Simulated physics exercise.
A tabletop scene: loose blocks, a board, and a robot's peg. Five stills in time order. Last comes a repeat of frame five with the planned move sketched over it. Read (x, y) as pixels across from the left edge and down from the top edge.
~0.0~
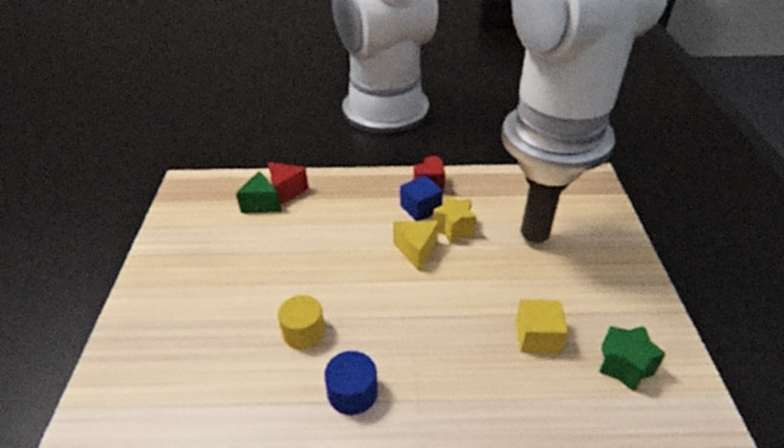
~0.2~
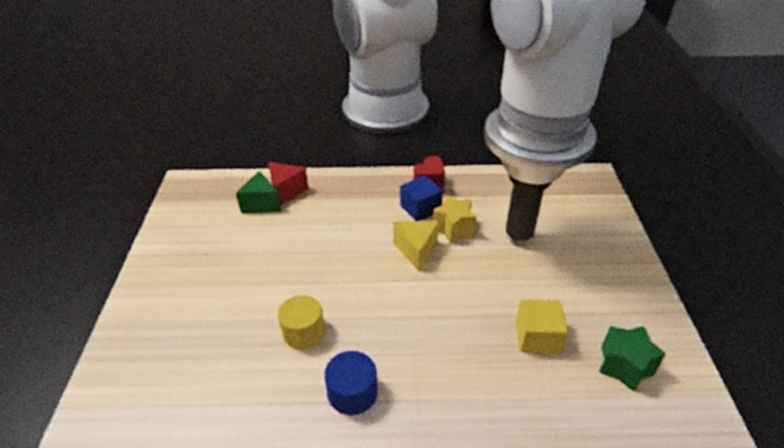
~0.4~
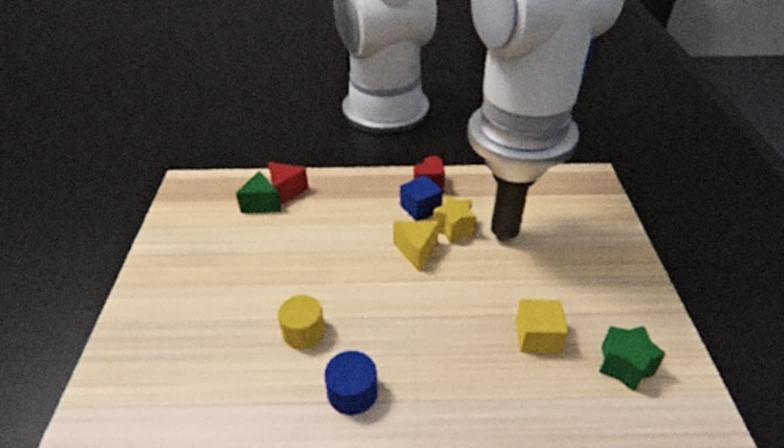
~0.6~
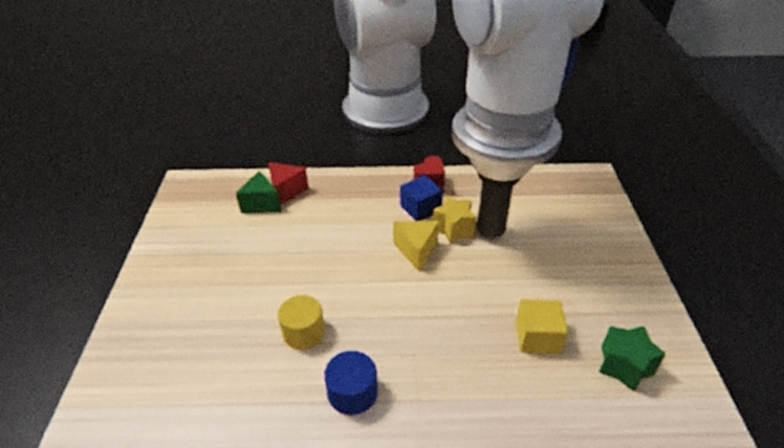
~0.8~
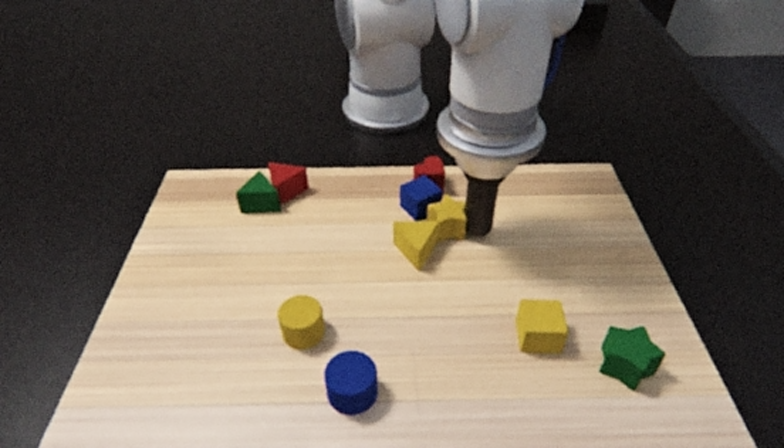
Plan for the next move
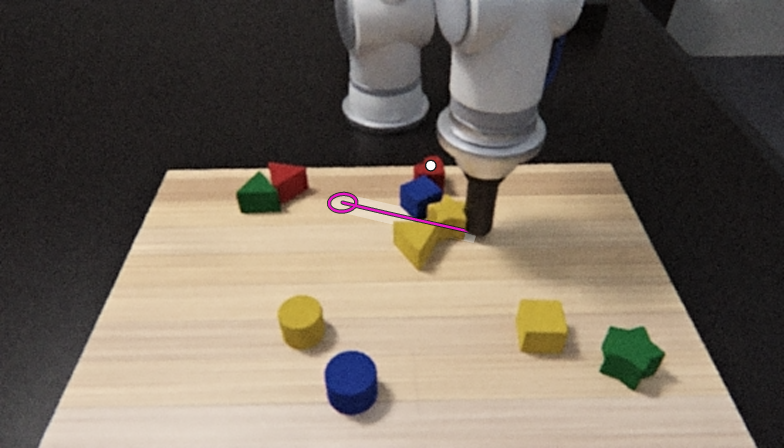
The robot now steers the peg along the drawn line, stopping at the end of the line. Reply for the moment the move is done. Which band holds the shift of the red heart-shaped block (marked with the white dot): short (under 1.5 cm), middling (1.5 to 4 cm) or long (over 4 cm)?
It travels less than 1.5 cm.
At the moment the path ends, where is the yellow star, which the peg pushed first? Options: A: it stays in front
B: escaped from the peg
Choice A: It stays in front.
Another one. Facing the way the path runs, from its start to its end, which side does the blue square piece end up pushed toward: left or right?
With start-to-end as forward, it shifts right.
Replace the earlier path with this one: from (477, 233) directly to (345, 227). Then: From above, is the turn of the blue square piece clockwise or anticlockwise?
It turns round clockwise.
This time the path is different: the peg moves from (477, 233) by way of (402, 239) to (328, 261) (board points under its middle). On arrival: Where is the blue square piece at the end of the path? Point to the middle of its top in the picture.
If I read the scene right, the answer is (402, 180).
Path on the board, straight from (477, 233) to (343, 203); the dot is on the red heart-shaped block.
On the path given first. One third of the way, peg at (430, 216); blue square piece at (389, 176), turned 20° clockwise; yellow star at (402, 198).
Two thirds of the way, peg at (385, 206); blue square piece at (382, 171), turned 40° clockwise; yellow star at (356, 190).
At the end, peg at (342, 196); blue square piece at (381, 170), turned 50° clockwise; red heart-shaped block in place; yellow star at (313, 182).
